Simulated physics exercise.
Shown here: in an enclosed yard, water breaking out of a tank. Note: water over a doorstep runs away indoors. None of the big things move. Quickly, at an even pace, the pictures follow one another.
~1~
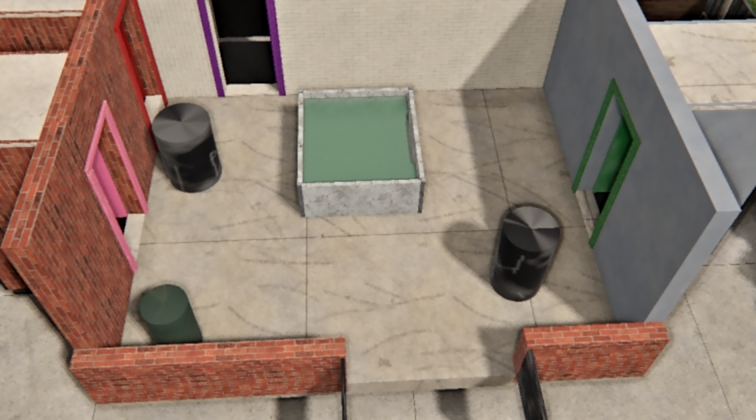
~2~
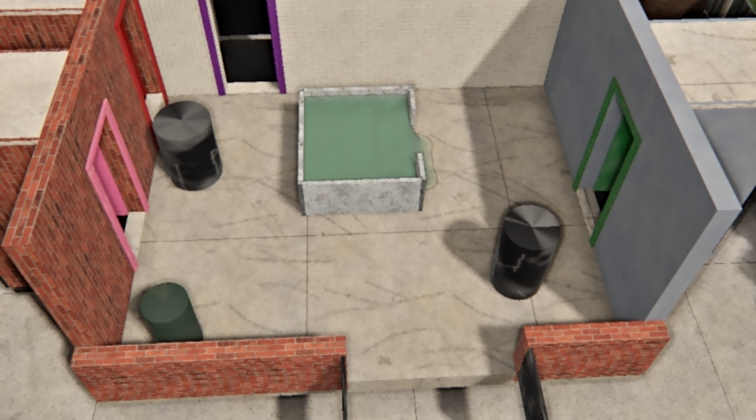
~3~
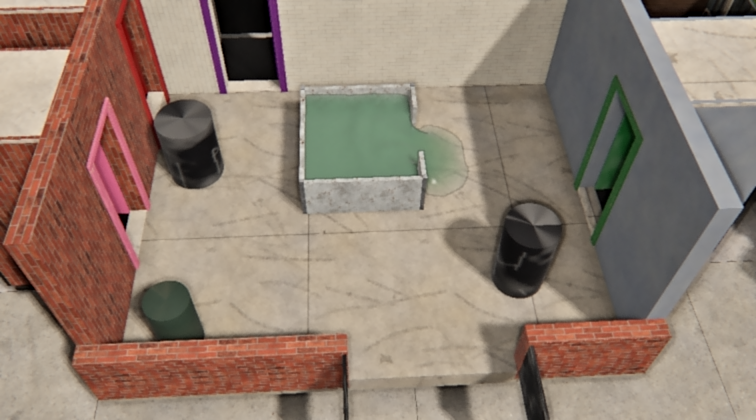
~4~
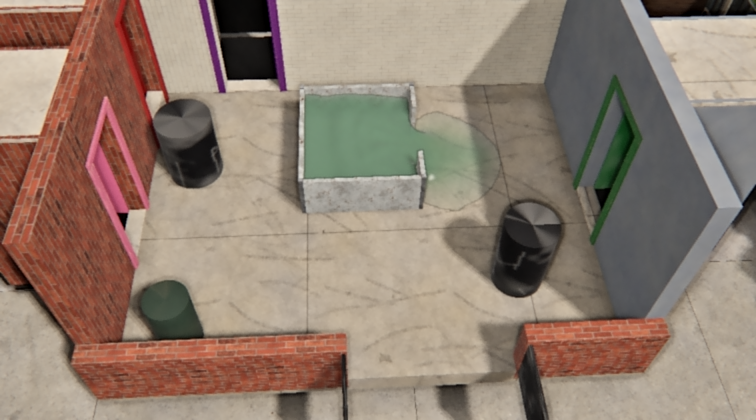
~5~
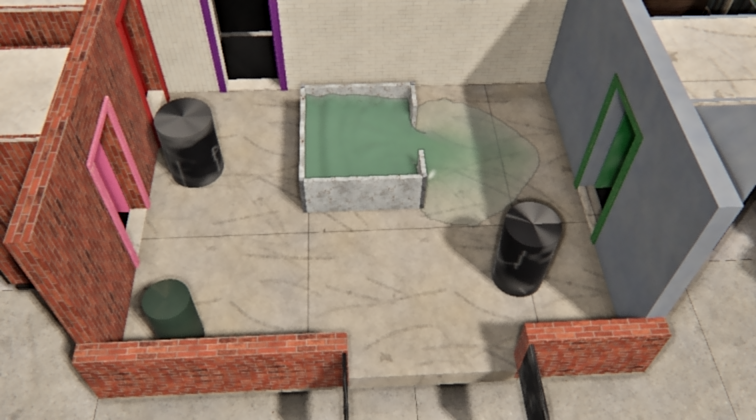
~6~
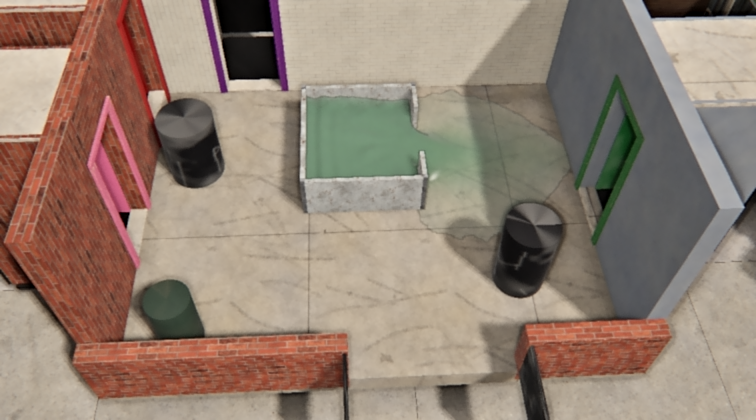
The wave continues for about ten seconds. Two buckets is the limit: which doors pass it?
The purple door is going to let through no more than allowed; the pink door is going to let through no more than allowed; the green door is going to let through more than allowed; the red door is going to let through no more than allowed.
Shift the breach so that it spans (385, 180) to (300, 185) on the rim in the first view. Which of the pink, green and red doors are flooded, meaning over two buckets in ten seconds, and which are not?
Pink door exceeds the limit, green door falls short, red door falls short.
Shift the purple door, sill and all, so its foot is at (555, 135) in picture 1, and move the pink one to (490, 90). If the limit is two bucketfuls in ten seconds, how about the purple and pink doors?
Looking at it, I'd say the purple one breaks the limit and the pink one breaks the limit.
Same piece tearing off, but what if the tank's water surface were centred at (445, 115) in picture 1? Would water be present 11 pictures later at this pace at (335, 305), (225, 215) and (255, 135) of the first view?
As listed: Untouched, untouched, untouched.
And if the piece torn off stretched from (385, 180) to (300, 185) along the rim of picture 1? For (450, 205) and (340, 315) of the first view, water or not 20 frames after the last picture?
Order as given: Unwetted, then inundated.
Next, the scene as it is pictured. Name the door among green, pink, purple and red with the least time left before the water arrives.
That's the green-painted one.
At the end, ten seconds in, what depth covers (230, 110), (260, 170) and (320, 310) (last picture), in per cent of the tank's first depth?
In the order asked, some 8, 4 and 4 in a hundred.
A moment on, water covers 25 % of the floor; the purple door not reached, the pink door not reached, the green door under two buckets in, the red door not reached.
Next, water covers 30 % of the floor; the purple door not reached, the pink door not reached, the green door over two buckets in, the red door not reached.
Then, water covers 40 % of the floor; the purple door not reached, the pink door not reached, the green door far over two buckets in, the red door not reached.
Later, water covers 75 % of the floor; the purple door wet at the sill, nothing in, the pink door not reached, the green door far over two buckets in, the red door wet at the sill, nothing in.
In the end, water covers 95 % of the floor; the purple door wet at the sill, nothing in, the pink door under two buckets in, the green door far over two buckets in, the red door wet at the sill, nothing in.
